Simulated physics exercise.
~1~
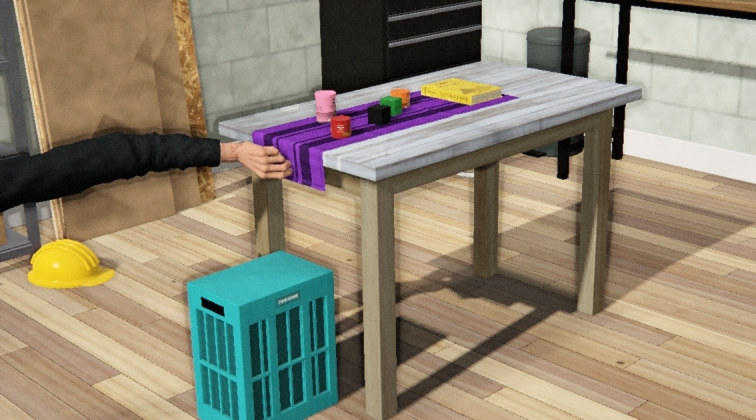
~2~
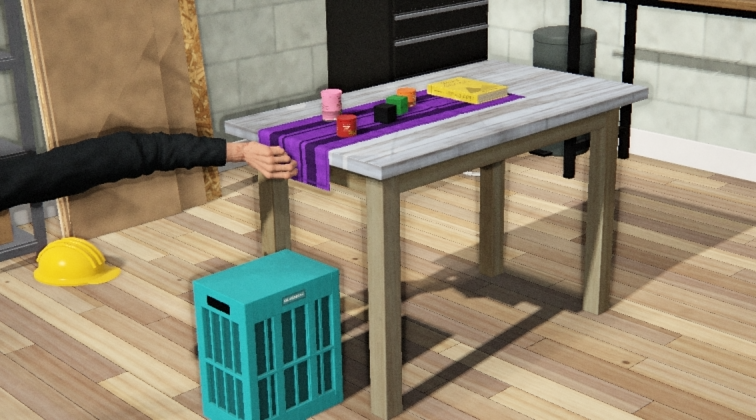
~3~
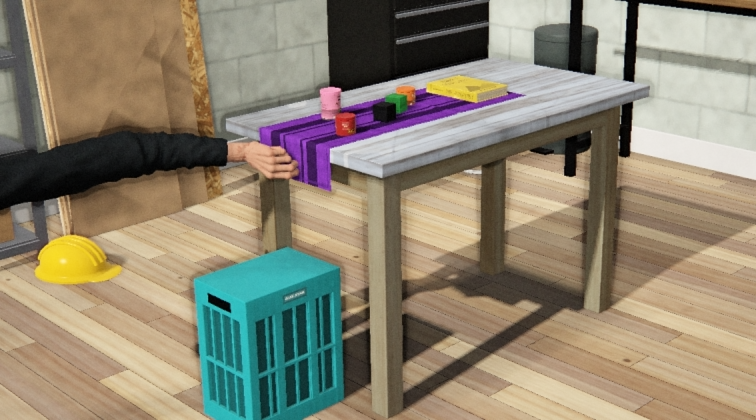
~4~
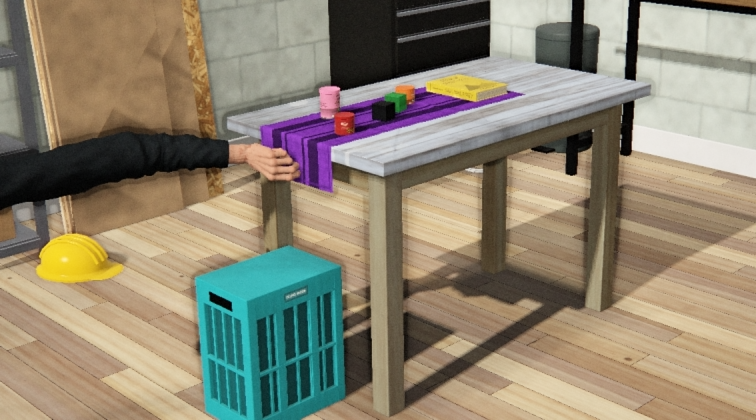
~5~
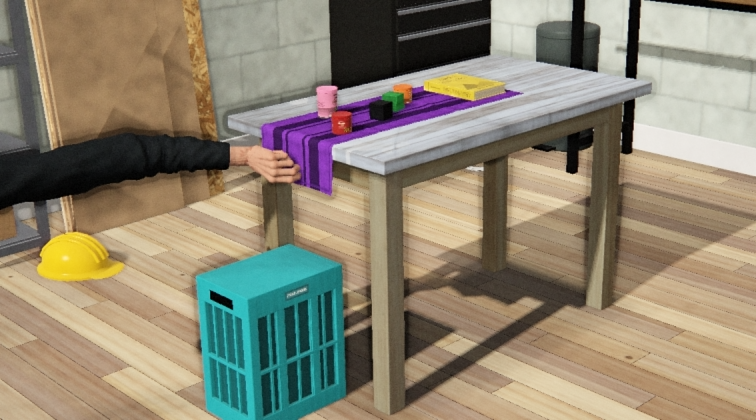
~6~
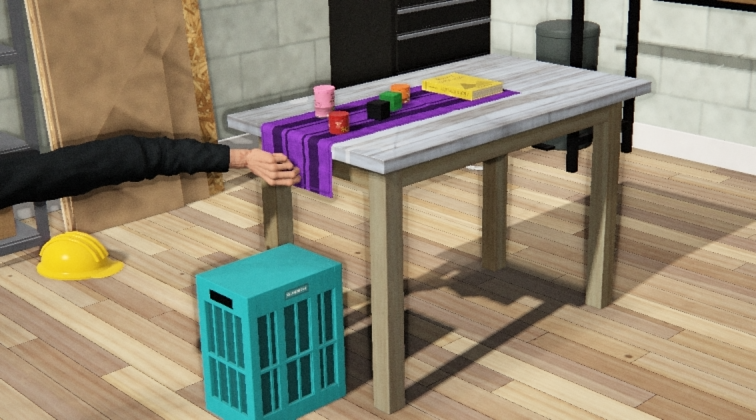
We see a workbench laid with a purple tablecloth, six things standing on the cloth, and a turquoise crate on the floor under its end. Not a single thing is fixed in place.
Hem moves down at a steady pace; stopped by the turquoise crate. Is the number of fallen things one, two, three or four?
The tally of dropped things is two.
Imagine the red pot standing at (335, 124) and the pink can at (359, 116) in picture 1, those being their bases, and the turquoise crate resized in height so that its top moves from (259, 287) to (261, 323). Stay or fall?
As for the red pot, it leaves the top; as for the pink can, it leaves the top.
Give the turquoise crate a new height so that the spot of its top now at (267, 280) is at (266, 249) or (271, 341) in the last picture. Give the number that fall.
1 and 4.
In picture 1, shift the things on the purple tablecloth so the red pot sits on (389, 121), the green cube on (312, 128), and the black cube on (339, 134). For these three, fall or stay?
Red pot: Still up. Green cube: Gone off. Black cube: Gone off.
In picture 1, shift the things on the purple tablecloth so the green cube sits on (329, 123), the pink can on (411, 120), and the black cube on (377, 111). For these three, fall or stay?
Here's the result: The green cube leaves the top, the pink can remains in place and the black cube remains in place.
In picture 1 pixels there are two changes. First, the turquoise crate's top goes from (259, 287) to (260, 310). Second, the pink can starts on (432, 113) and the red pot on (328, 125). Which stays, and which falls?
Pink can: Safe; red pot: Lost.
Early on, hem near (298, 228); red pot gone.
Midway, hem on the crate; red pot and pink can gone.
Finally, hem on the crate; red pot and pink can gone. It carries off two.
